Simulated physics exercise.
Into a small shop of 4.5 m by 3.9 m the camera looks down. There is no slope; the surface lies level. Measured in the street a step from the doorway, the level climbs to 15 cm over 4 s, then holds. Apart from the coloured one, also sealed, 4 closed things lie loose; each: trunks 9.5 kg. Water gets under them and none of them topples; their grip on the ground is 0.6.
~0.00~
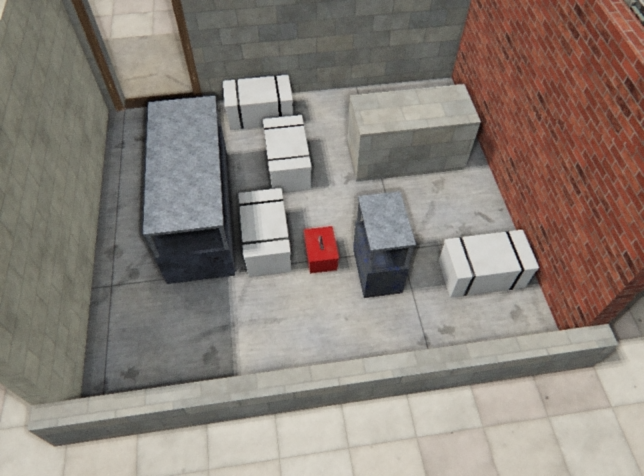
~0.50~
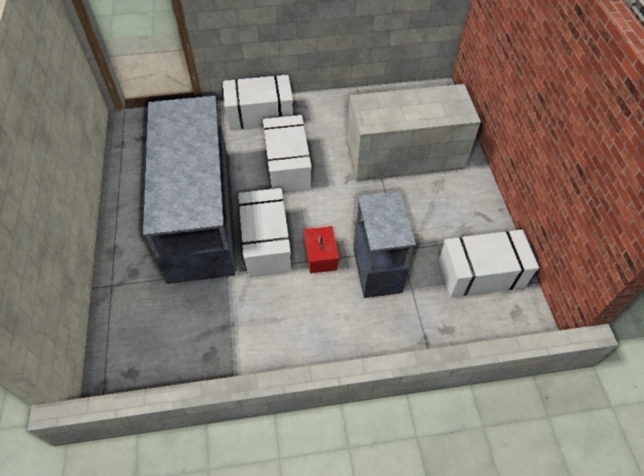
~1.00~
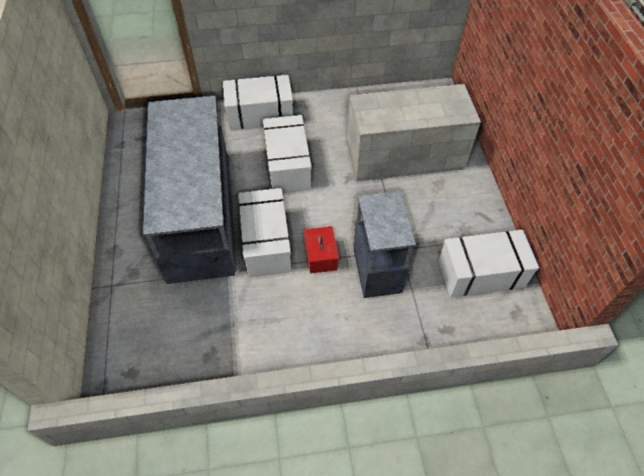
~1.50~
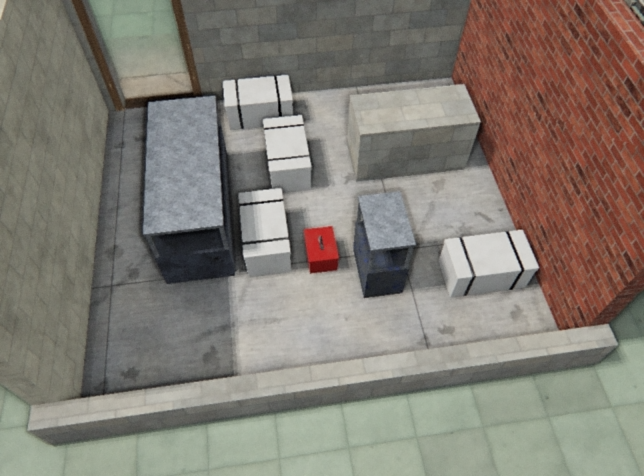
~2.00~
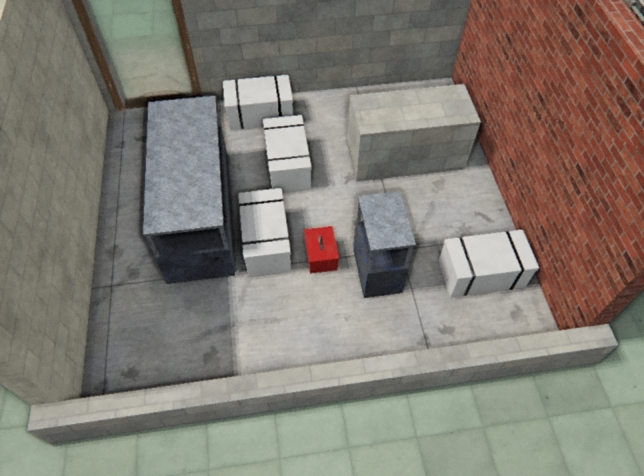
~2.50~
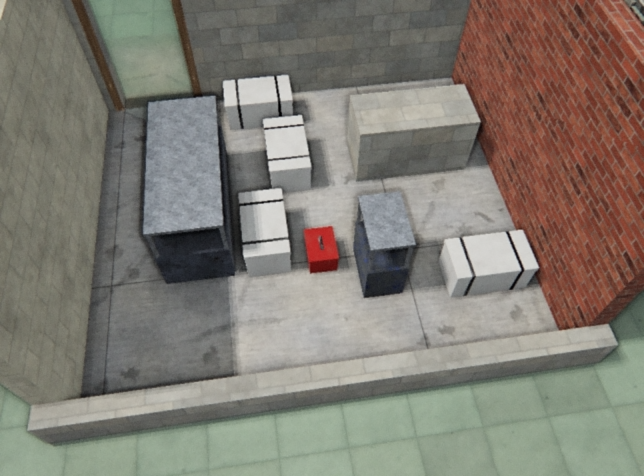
Small walled shop seen from above, greenish water covering the pale paving outside while the red box and white crates stay still.
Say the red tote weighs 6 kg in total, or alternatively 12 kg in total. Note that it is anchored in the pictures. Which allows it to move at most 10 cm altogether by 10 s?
Even the lighter choice passes.
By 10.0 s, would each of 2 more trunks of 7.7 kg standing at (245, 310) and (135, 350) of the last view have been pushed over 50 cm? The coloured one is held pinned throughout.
Below, beyond.
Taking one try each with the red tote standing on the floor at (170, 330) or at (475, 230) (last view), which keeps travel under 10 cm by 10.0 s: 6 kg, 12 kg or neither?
First try, only the heavier option works; second try, the lighter option suffices.
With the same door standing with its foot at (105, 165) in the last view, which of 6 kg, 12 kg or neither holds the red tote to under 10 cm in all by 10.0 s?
The small mass already works.
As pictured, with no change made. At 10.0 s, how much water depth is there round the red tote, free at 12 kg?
About 3 cm.
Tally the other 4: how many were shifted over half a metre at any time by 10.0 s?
By my count, 0.
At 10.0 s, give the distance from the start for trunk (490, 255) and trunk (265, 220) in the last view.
Shifts: 0 cm / 0 cm.
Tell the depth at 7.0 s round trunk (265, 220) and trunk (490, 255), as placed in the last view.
About 1 and 0 cm.
After 3.5 s the red tote would be 0 cm from its start with 6 kg and 0 cm from its start with 12 kg; 0 cm of water round it then.
After 4.5 s the red tote would be 0 cm from its start with 6 kg and 0 cm from its start with 12 kg; 0 cm of water round it then.
After 7.0 s the red tote would be 0 cm from its start with 6 kg and 0 cm from its start with 12 kg; 0 cm of water round it then.
After 10.0 s the red tote would be 0 cm from its start with 6 kg and 0 cm from its start with 12 kg; 3 cm of water round it then.
